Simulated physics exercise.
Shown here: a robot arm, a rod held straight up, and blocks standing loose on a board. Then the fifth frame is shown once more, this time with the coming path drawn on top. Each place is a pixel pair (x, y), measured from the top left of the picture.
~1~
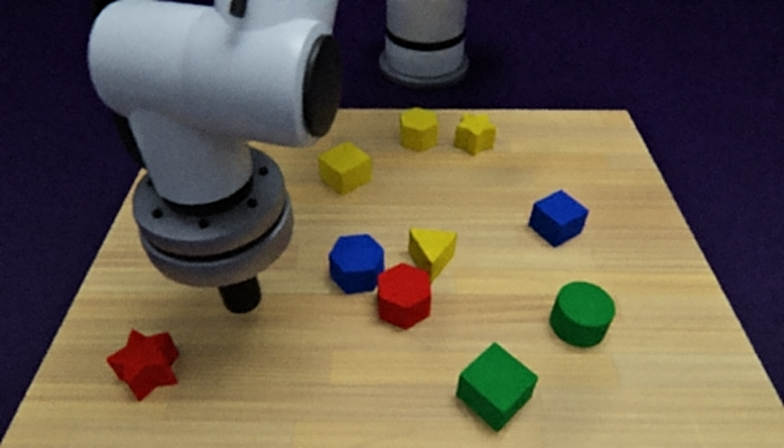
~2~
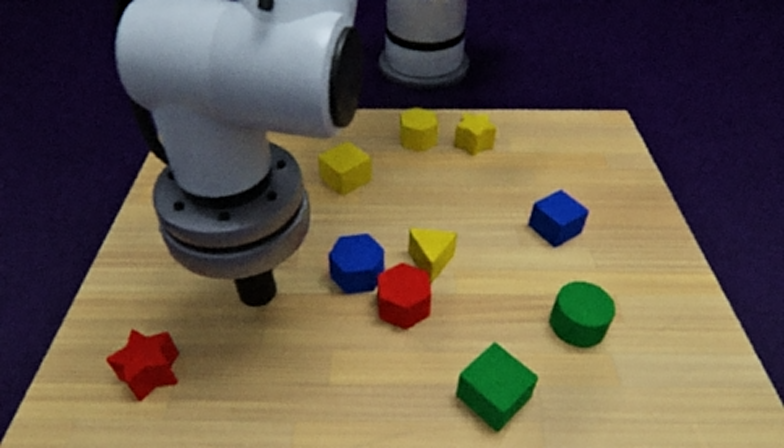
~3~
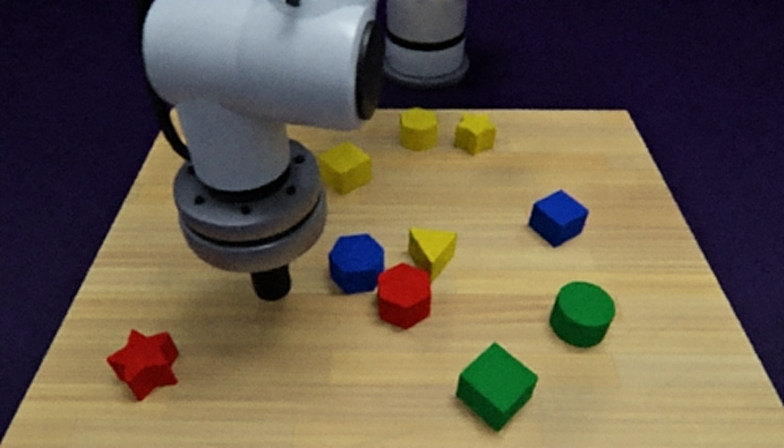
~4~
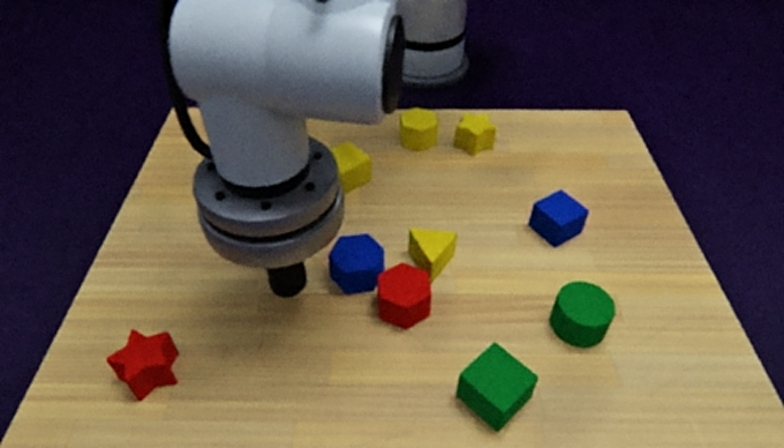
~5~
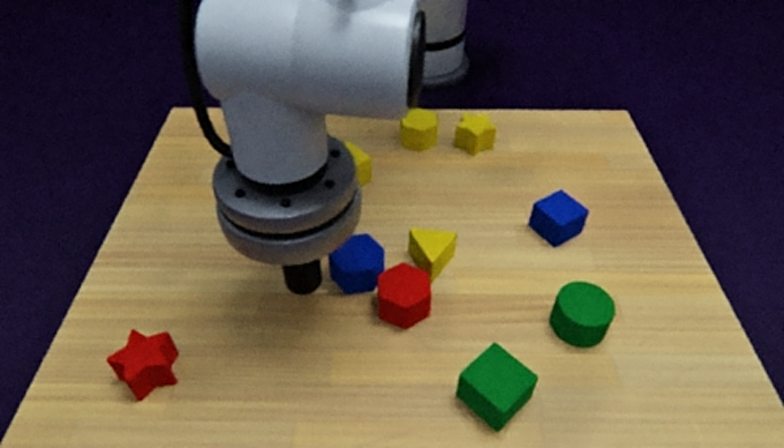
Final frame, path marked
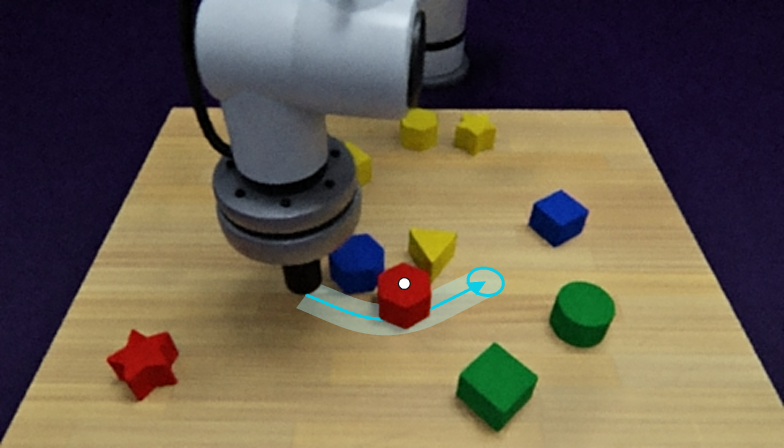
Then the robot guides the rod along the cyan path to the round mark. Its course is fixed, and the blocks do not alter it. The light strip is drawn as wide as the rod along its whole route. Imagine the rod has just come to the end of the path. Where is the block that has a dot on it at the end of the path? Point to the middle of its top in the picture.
My best guess is (519, 239).
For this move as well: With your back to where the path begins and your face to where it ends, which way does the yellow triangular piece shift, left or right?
Measured against the direction from start to end, the yellow triangular piece shifts toward the left-hand side.
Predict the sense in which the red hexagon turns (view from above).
From above, counter-clockwise.
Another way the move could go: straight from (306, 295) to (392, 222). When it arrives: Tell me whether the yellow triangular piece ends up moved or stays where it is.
It shifts position.
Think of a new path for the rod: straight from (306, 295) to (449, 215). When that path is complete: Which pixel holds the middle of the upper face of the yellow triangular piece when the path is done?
About (493, 246).
The drawn path runs from (306, 295) via (366, 317) and (432, 308), ending at (486, 281); the dot is on the red hexagon.
What follows on the original path. One third of the way, rod (367, 304); red hexagon (410, 283).
Two thirds of the way, rod (433, 294); red hexagon (469, 266), turned 30° anticlockwise; yellow triangular piece (438, 231), turned 40° anticlockwise.
At the end, rod (489, 267); blue hexagon not moved; red hexagon (519, 239), turned 40° anticlockwise; yellow triangular piece (439, 230), turned 55° anticlockwise.
